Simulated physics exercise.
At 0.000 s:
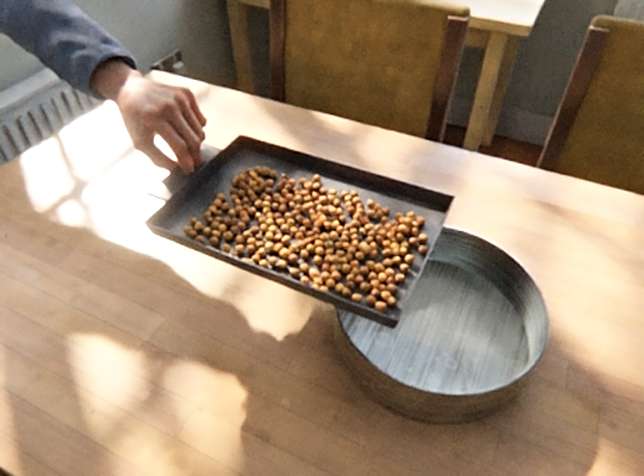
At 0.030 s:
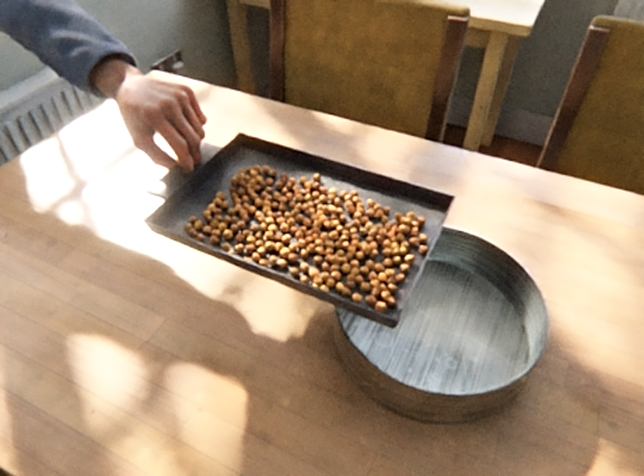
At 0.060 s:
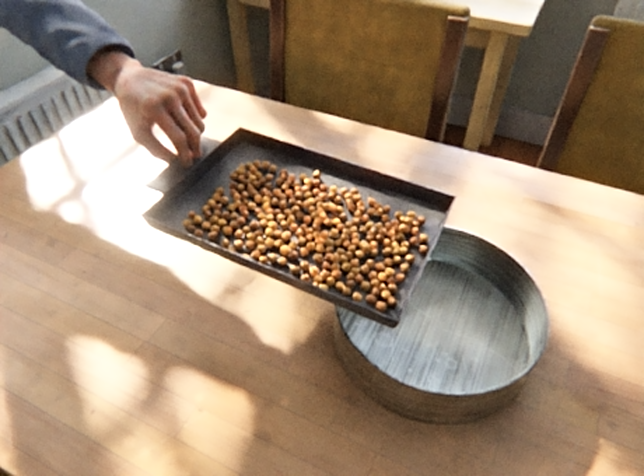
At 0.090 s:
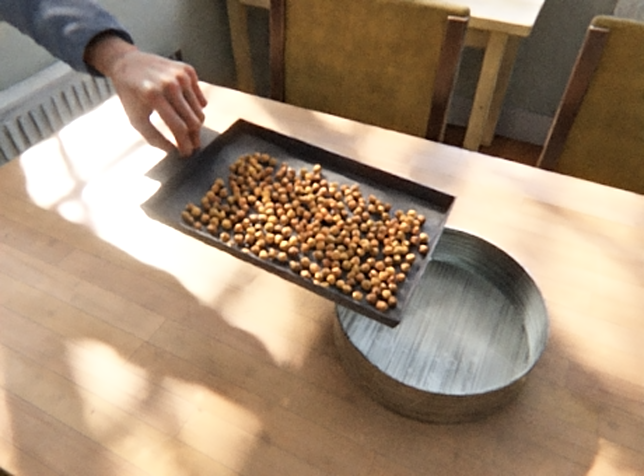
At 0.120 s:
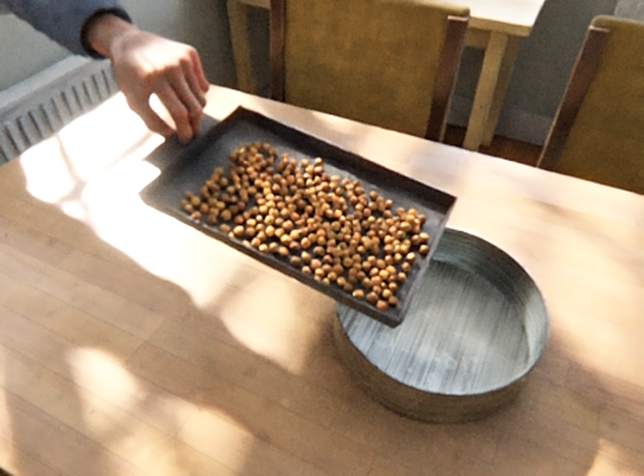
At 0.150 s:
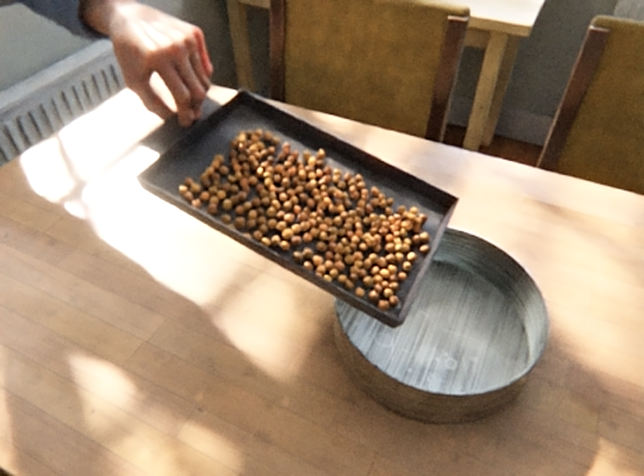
The clip opens on a dark rectangular tray of roasted chickpeas, its right end over a round grey pot on a sunlit wooden table. A hand at the tray's far left corner raises that side, slightly at first, then more noticeably, leaving the tray slanting down toward the right.
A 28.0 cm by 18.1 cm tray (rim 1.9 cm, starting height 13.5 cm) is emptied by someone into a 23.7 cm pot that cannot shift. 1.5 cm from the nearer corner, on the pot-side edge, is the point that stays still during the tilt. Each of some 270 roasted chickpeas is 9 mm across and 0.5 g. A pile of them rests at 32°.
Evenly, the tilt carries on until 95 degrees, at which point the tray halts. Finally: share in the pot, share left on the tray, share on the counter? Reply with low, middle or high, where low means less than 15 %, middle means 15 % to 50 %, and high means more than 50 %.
My answer: Pot - high; left on the tray - low; counter - low.
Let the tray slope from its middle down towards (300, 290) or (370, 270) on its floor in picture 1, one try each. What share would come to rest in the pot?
Some 0 and 60 per cent.
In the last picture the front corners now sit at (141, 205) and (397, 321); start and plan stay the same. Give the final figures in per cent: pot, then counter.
Pot 0, counter 100.
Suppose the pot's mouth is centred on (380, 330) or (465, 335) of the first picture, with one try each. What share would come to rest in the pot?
First try about 65 per cent, second try about 95 per cent.
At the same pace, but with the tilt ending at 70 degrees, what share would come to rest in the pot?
Then about 45 per cent.
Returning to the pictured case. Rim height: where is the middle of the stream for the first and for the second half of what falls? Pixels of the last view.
I'd mark about (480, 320) for the first half and about (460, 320) for the second.
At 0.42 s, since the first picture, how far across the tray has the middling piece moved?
By then it sits near 4 cm from where it began.
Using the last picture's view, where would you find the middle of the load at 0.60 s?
By then the middle of the load sits around (435, 241).
After 0.42 s, tilt 55 degrees; the tray holds 100 %, the pot 0 %.
Then, at 0.60 s, tilt 82 degrees; the tray holds 100 %, the pot 0 %.
After 0.90 s, tilt 95 degrees; the tray holds 10 %, the pot 85 %.
In the end, at 1.7 s, pot 95 %, tray 0 %, counter 5 %.
